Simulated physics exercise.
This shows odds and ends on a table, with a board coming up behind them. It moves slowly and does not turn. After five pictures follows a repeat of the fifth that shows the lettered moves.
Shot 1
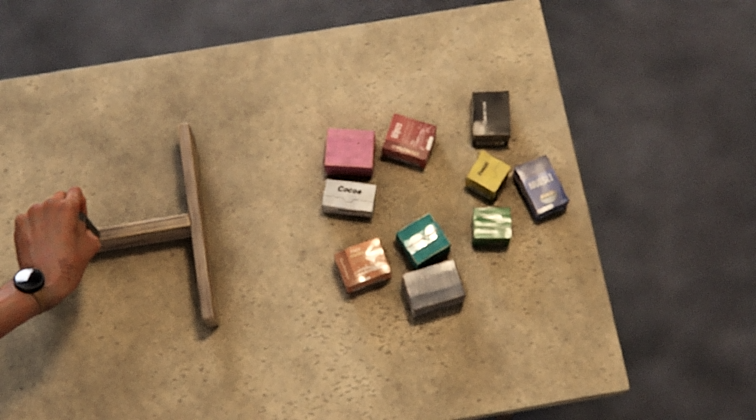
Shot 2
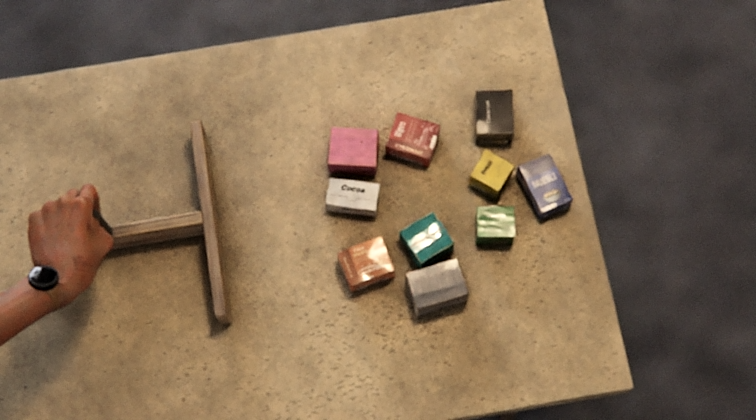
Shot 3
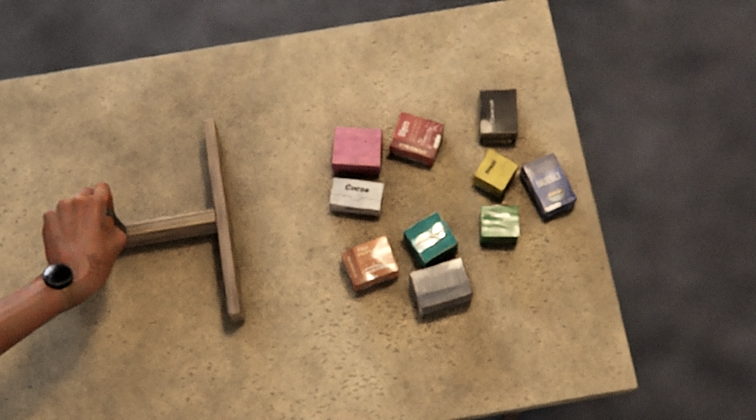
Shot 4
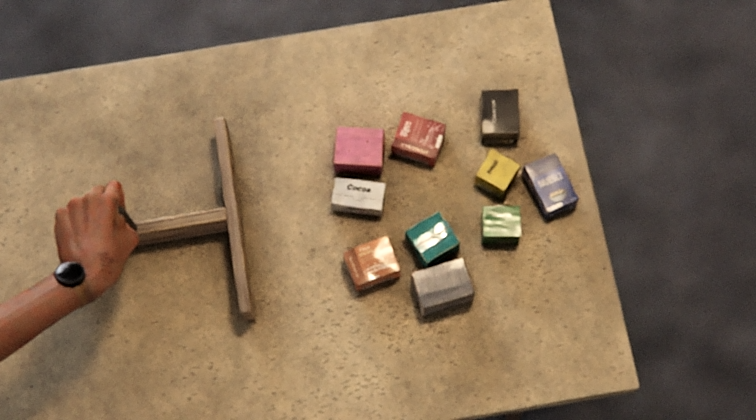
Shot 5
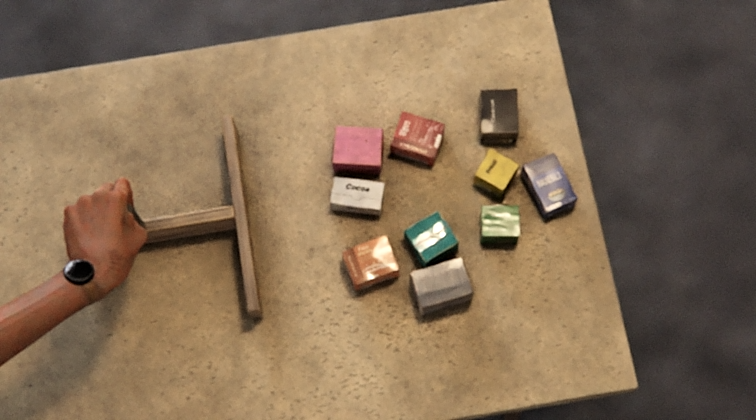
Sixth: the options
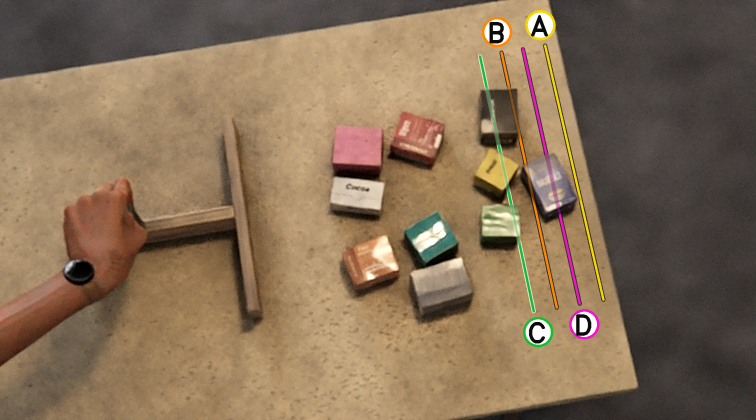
A hand slid a T-shaped wooden pusher slowly to the right across a speckled table, narrowing the gap to a scattered group of small colourful boxes, which stayed where they were, untouched.
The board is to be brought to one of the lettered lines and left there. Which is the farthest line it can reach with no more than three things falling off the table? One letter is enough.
The farthest such stop is C.
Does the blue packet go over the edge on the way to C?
Yes.
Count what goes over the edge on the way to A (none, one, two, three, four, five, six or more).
In all, six or more.
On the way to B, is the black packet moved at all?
Yes.
On the marked copy, A at (573, 168); B at (528, 176); C at (506, 179); D at (550, 172).
Taking C. A third of the way, board (336, 195); orange box (379, 266); white packet (370, 193).
Two thirds of the way, board (430, 179); blue packet (562, 180); black packet (534, 105).
When it is over, board (504, 167); black packet over the edge; green packet over the edge; three fallen.
As for the rest, A drops nine; B drops six; D drops six.
